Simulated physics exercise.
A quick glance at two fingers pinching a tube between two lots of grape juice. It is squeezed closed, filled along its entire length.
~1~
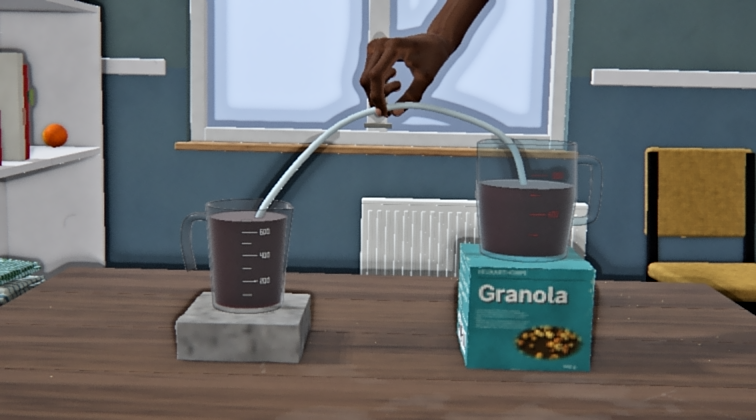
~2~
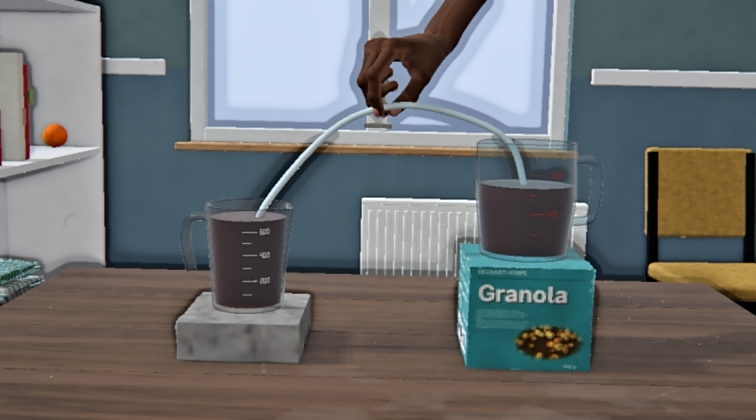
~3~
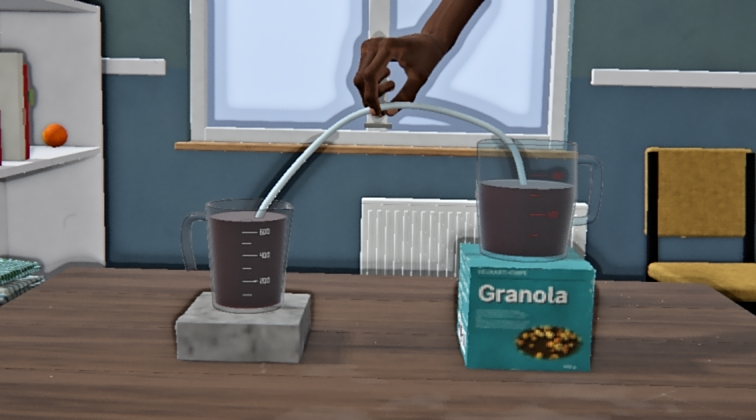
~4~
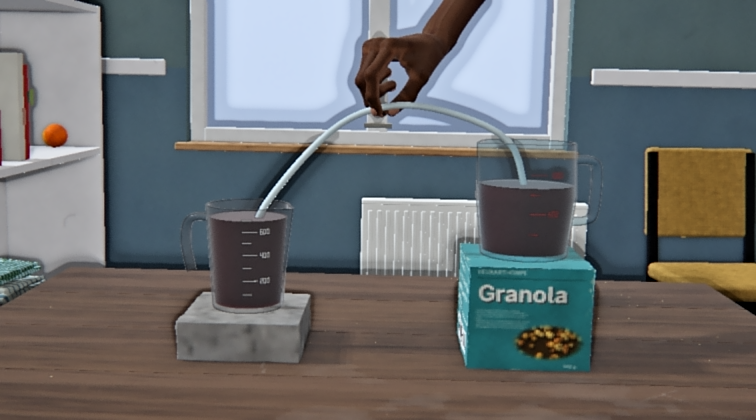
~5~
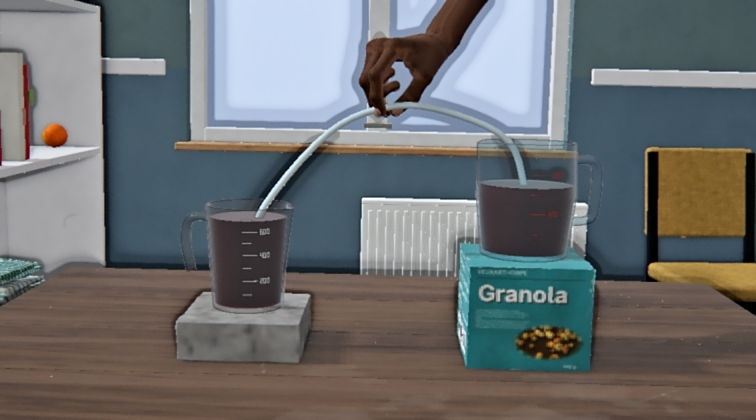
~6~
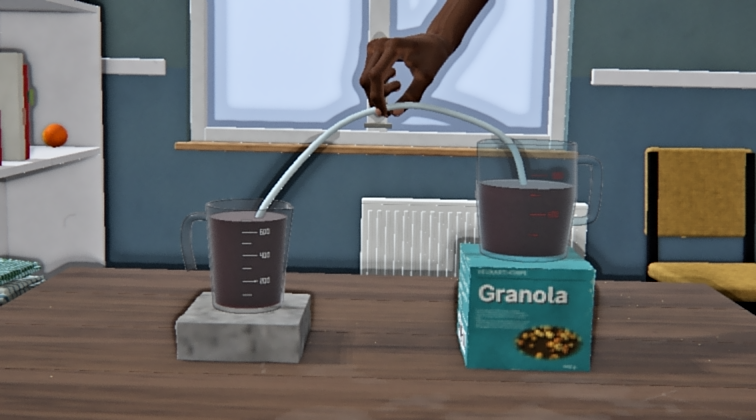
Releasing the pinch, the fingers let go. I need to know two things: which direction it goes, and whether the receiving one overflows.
Here you go: It flows - goes left, one that fills - overflow.
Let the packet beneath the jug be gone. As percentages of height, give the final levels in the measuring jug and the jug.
You'd see the first filled to 50 per cent of its height and the second to 85 per cent.
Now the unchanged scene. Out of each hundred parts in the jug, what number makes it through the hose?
Near 45 in a hundred.
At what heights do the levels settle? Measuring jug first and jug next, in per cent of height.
Level readings: Around 100 per cent and around 35 per cent.
Next, the measuring jug is full to the brim; the jug is about half full.
After that, the measuring jug is full to the brim; the jug is about half full; the lower one has run over.
Finally, the measuring jug is full to the brim; the jug is about a third full; the lower one has run over; the two surfaces are level.
